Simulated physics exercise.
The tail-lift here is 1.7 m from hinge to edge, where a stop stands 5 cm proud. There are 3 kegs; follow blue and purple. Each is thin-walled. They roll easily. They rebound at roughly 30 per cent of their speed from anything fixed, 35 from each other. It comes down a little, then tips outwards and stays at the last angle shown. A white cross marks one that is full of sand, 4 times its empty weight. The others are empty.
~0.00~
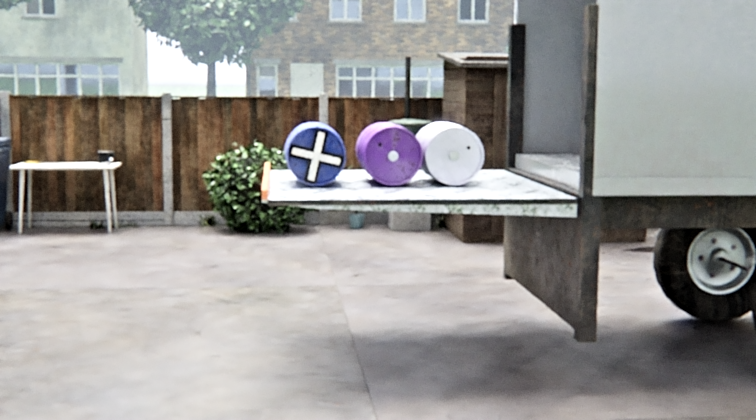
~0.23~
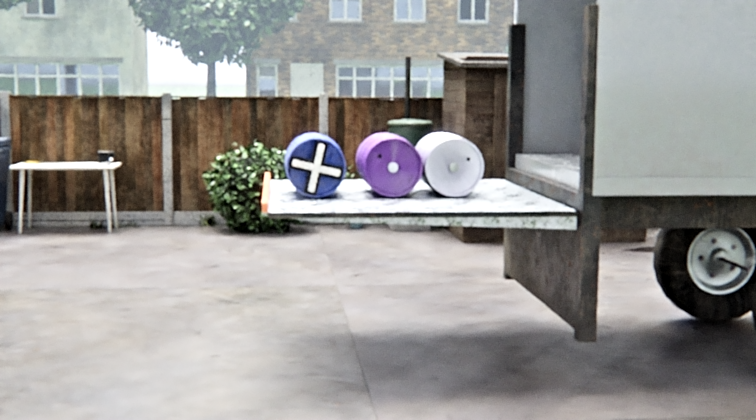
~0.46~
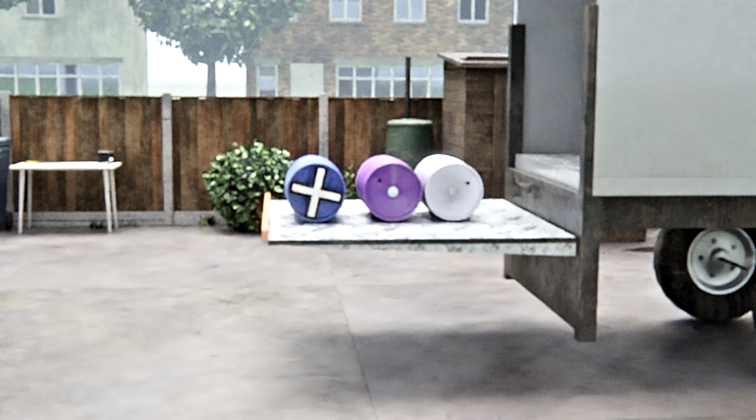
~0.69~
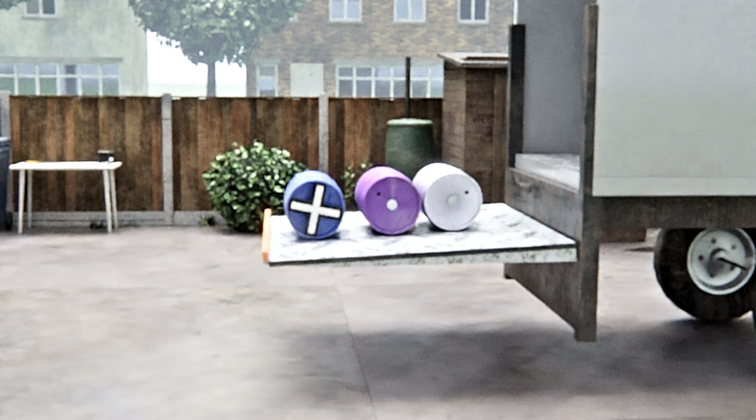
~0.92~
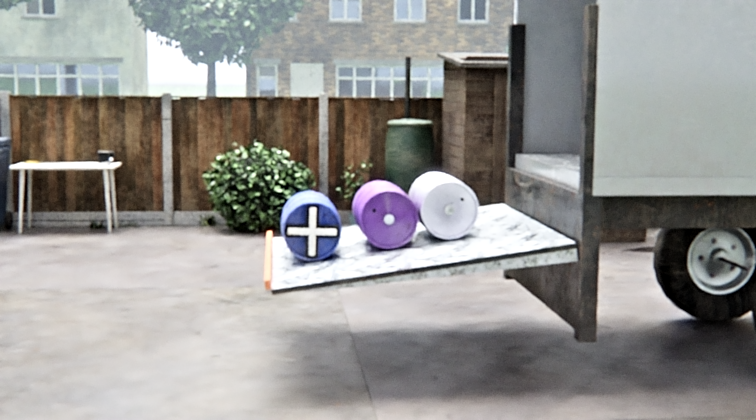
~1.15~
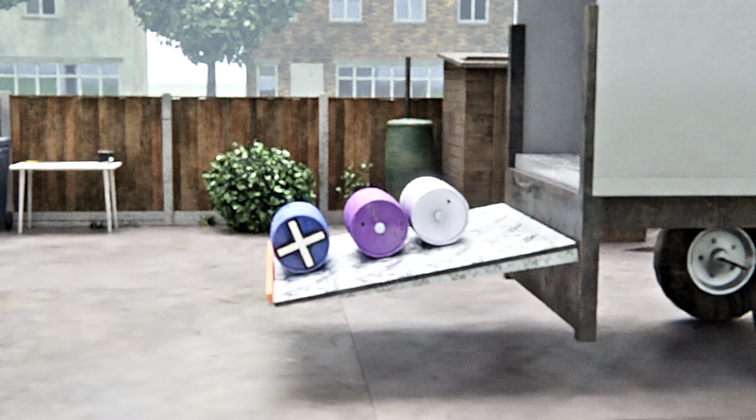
We see blue, purple and white kegs lying on a truck's tail-lift as the plate lowers, then tilts down toward its left edge, and the kegs roll a little way left, the blue one leading.
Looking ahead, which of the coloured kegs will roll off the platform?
The blue one remains on the lift; the purple one remains on the lift.
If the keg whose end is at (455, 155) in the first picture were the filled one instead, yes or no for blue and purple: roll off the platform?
In that case blue yes, purple yes.
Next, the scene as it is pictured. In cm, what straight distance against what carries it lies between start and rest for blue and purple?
Moved: Blue 15, purple 25.
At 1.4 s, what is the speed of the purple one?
Roughly 0.6 m/s.
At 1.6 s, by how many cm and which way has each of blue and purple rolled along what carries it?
Blue 15 left, purple 25 left.
Then, 1.4 s in, blue is on the plate, 10 cm from the stop, rolling left; purple is on the plate, 55 cm from the stop, rolling left; 0 gone from the plate.
Then, 1.6 s in, purple is on the plate, 50 cm from the stop, rolling right; still the same for blue; 0 gone from the plate.
Then, 1.8 s in, blue is on the plate, 15 cm from the stop; purple is on the plate, 50 cm from the stop; 0 gone from the plate.
In the end (2.0 s), blue is on the plate, 15 cm from the stop; purple is on the plate, 50 cm from the stop; 0 gone from the plate.
